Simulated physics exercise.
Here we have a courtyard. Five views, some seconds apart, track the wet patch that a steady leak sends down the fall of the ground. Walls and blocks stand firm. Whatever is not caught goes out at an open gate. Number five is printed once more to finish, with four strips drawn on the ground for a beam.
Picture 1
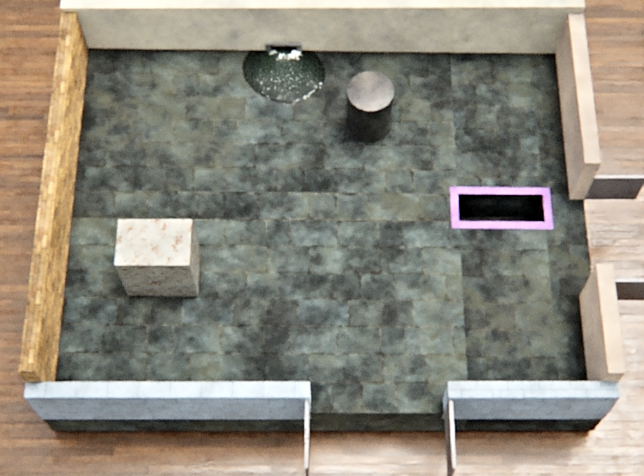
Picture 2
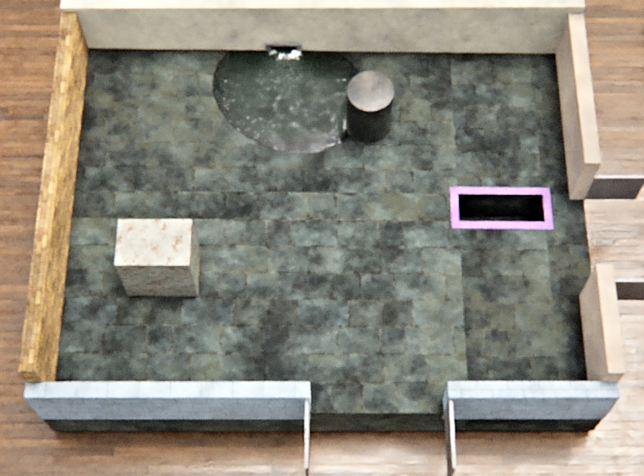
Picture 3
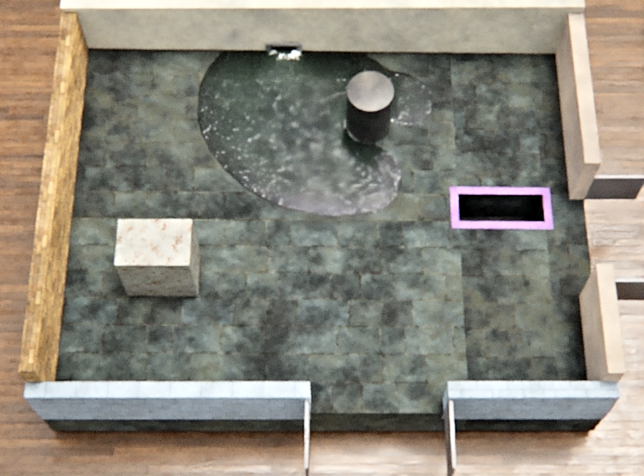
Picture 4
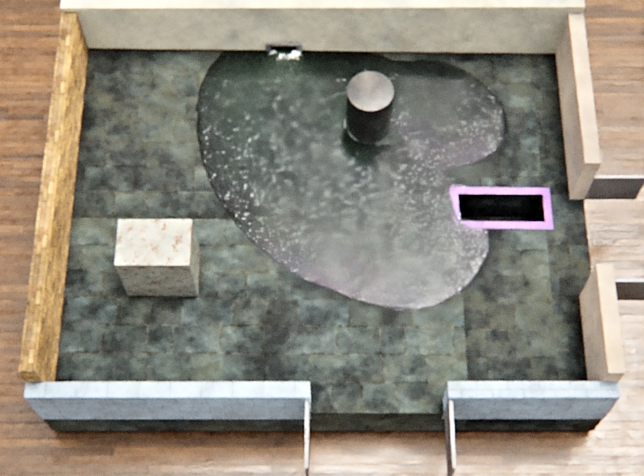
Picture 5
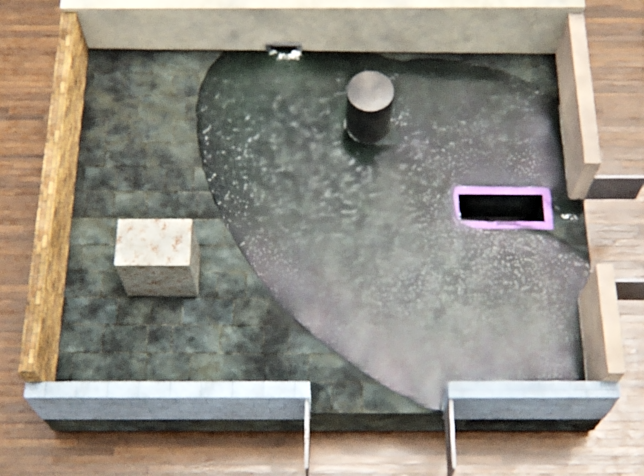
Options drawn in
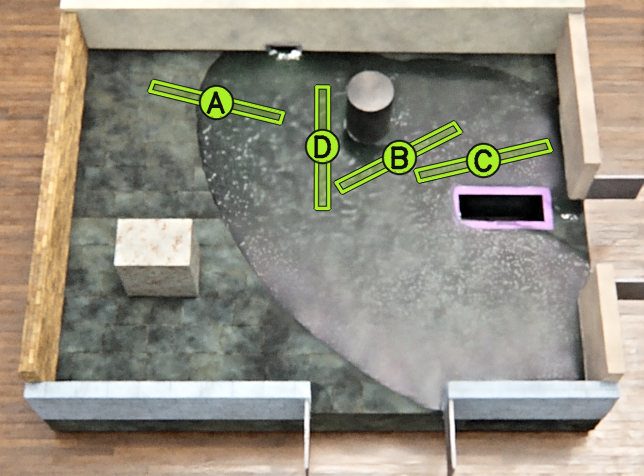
Water spreading from an outfall across a dark courtyard floor, passing around a grey cylinder, then surrounding a purple-rimmed gully at right.
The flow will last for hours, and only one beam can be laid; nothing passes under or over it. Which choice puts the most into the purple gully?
A.
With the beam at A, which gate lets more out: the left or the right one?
More leaves on the right.
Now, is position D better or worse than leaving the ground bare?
It is worse.
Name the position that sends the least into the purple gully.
That would be D.
On the marked copy, A from (151, 86) to (281, 117); B from (339, 187) to (457, 127); C from (417, 175) to (549, 145); D from (322, 208) to (322, 86).
For position A, about 29 % of the stream runs into the purple gully, about 71 % out by the gates.
For position B, about 22 % of the stream runs into the purple gully, about 79 % out by the gates.
For position C, about 20 % of the stream runs into the purple gully, about 78 % out by the gates.
For position D, about 12 % of the stream runs into the purple gully, about 87 % out by the gates.
